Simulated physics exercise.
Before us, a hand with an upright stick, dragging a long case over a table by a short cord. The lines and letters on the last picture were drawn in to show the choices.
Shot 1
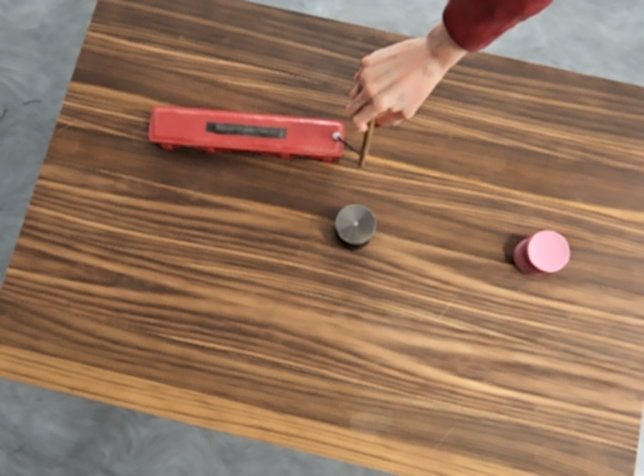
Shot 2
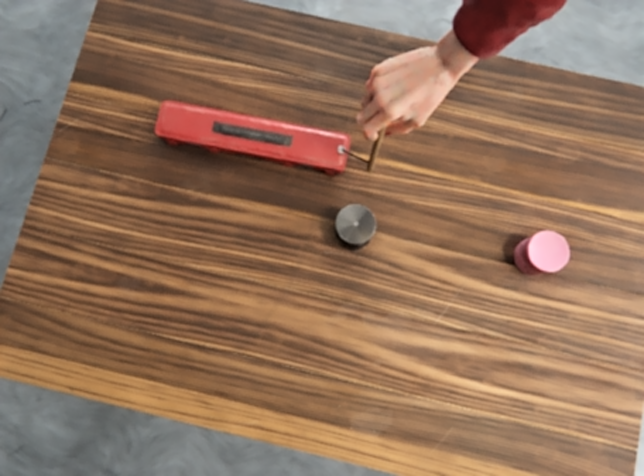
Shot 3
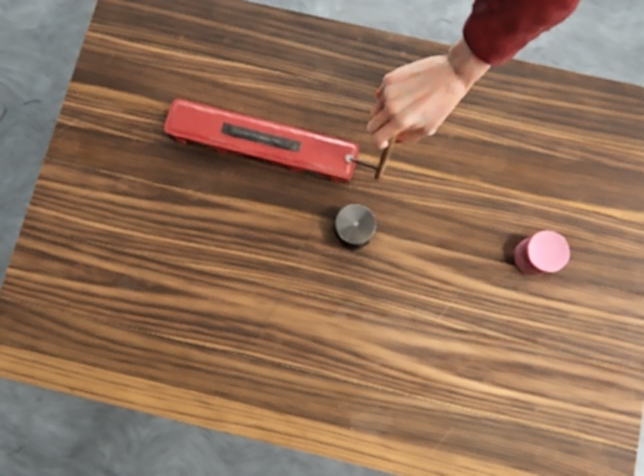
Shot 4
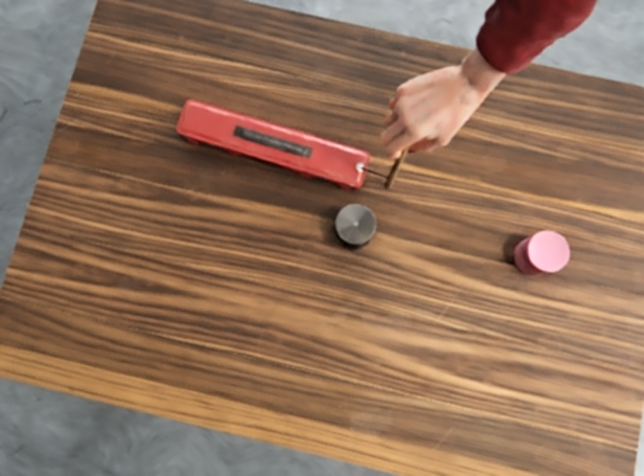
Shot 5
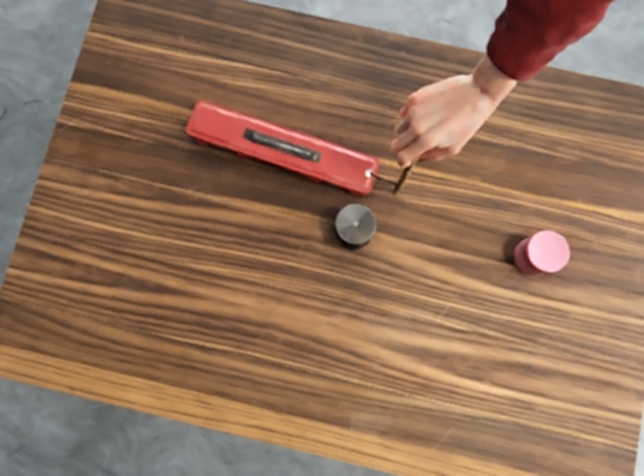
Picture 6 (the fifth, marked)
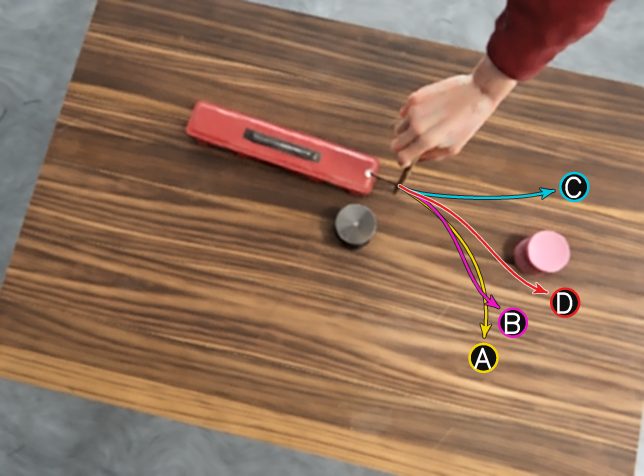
A hand with a stick drags a long red case slowly rightward across a wooden table.
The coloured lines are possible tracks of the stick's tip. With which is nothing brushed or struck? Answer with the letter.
C is the clean one.
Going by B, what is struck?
It is the black tin.
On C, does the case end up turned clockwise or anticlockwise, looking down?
On that path, anticlockwise.
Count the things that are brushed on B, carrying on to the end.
One.
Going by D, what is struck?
It is the pink jar.
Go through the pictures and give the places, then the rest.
Pink jar (540, 254); black tin (355, 228); red case (247, 130), in the first picture.
Red case (252, 134); black tin (355, 228), in the second picture.
Red case (261, 137); black tin (355, 228), in the third picture.
Red case (273, 142); black tin (355, 228), in the fourth picture.
Red case (282, 146); black tin (355, 228); pink jar (540, 254), in the fifth picture.
On the marked copy, A from (399, 186) via (466, 247) to (484, 337); B from (399, 186) via (455, 240) to (499, 307); C from (399, 186) via (476, 198) to (554, 191); D from (399, 186) via (476, 234) to (547, 292).
Taking C. A third of the way, foot of the stick (453, 198), middle of the case (334, 162).
Two thirds of the way, foot of the stick (509, 198), middle of the case (386, 174).
When it is over, foot of the stick (555, 190), middle of the case (430, 179); nothing has been touched.
As for the rest, A meets the black tin; B meets the black tin; D meets the pink jar.
